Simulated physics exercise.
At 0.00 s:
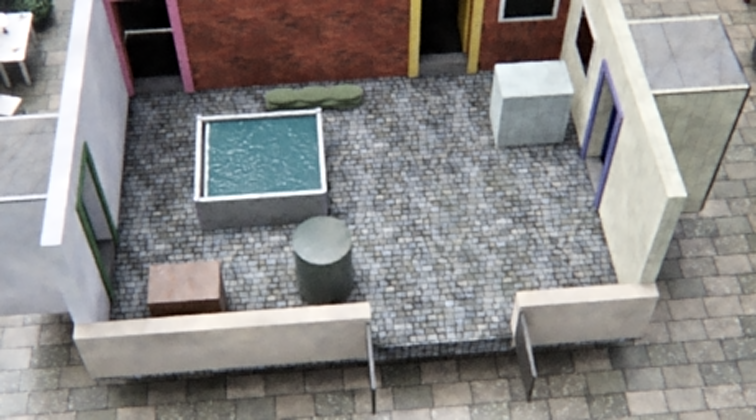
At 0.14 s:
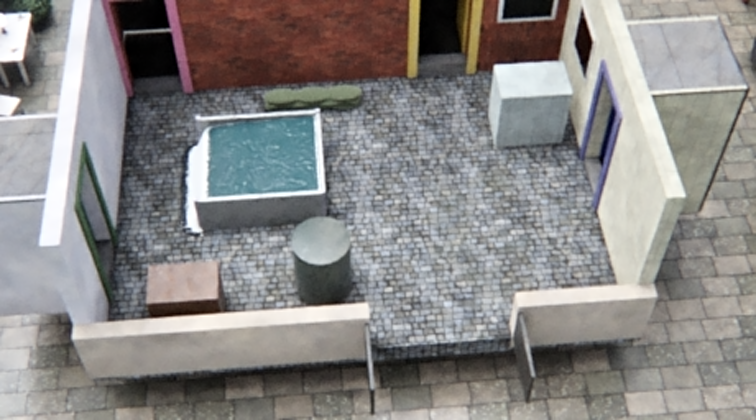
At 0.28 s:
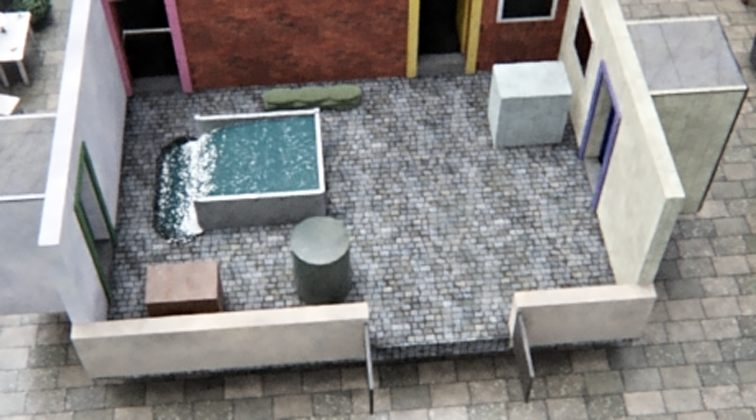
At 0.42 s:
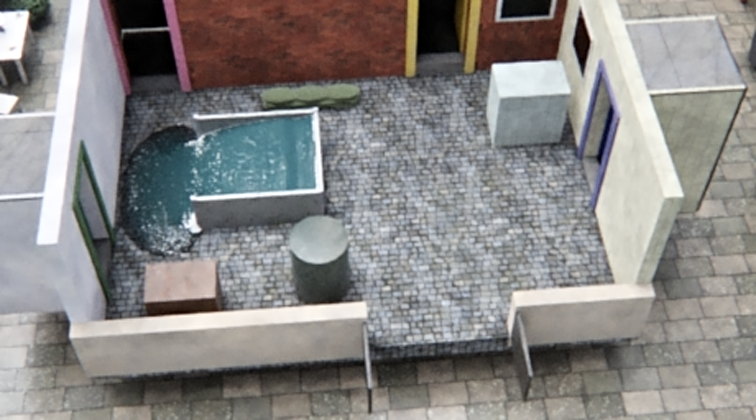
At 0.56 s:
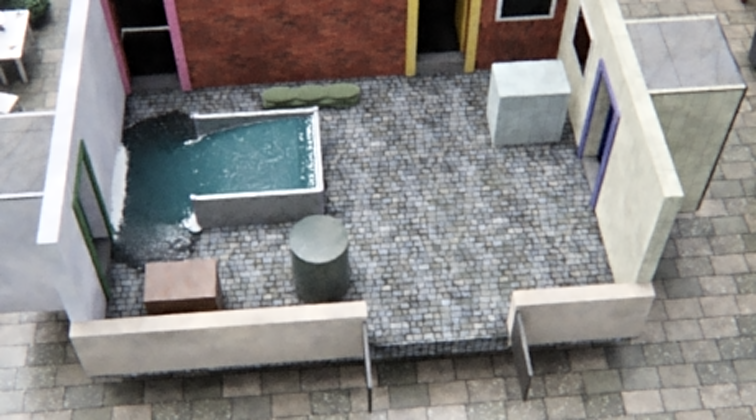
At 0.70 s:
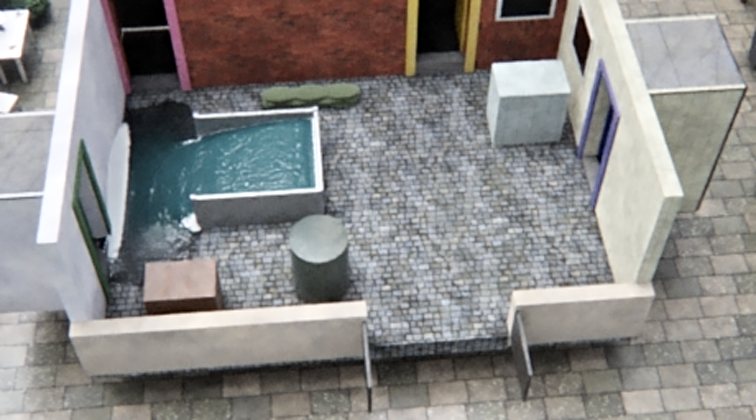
Water pouring from the open left side of a rectangular tank, spreading across a walled cobbled yard and reaching the green door.
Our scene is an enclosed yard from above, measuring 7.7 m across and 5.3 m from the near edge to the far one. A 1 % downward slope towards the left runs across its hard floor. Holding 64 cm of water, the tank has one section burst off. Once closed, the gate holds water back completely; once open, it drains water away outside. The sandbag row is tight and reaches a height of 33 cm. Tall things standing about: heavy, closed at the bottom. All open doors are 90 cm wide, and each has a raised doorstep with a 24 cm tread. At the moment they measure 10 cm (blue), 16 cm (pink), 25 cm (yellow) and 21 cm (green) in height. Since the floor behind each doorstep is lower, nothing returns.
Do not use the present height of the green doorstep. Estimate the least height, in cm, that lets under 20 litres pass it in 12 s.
I would say 18 cm.
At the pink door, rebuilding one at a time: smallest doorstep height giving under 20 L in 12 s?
Pink would need about 32 cm on its own.
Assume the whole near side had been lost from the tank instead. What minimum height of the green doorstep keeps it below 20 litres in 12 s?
About 19 centimetres.
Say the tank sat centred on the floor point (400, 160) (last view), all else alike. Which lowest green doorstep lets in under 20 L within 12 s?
At least roughly 16 cm high.
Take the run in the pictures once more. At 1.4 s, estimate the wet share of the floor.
Around 15 per cent of the free floor.
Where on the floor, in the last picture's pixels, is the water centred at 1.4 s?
The water is centred near (197, 186).
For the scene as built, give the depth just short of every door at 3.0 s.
At the blue door the depth is 0 cm, at pink 27 cm, at yellow 0 cm and at green 15 cm.
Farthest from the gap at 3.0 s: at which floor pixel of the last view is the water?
Near pixel (386, 330).
After 1.4 s water covers 15 % of the floor, deepest (46 cm) near (128, 197); 23 cm at the green door, 0 litres in over its 21 cm doorstep.
After 3.0 s water covers 35 % of the floor, deepest (35 cm) near (116, 341); 15 cm at the green door, 6 litres in over its 21 cm doorstep.
After 12.0 s water covers 95 % of the floor, deepest (10 cm) near (109, 281); 9 cm at the green door, 9 litres in over its 21 cm doorstep.
At the green door as built, the water arrived by 0.7 s and peaked near 24 cm at 1.6 s.
Run again over the same 12 s with other heights there, 44 litres in over 15 cm, 13 litres over 20 cm. The limit of 20 litres is kept from about 18 cm up.
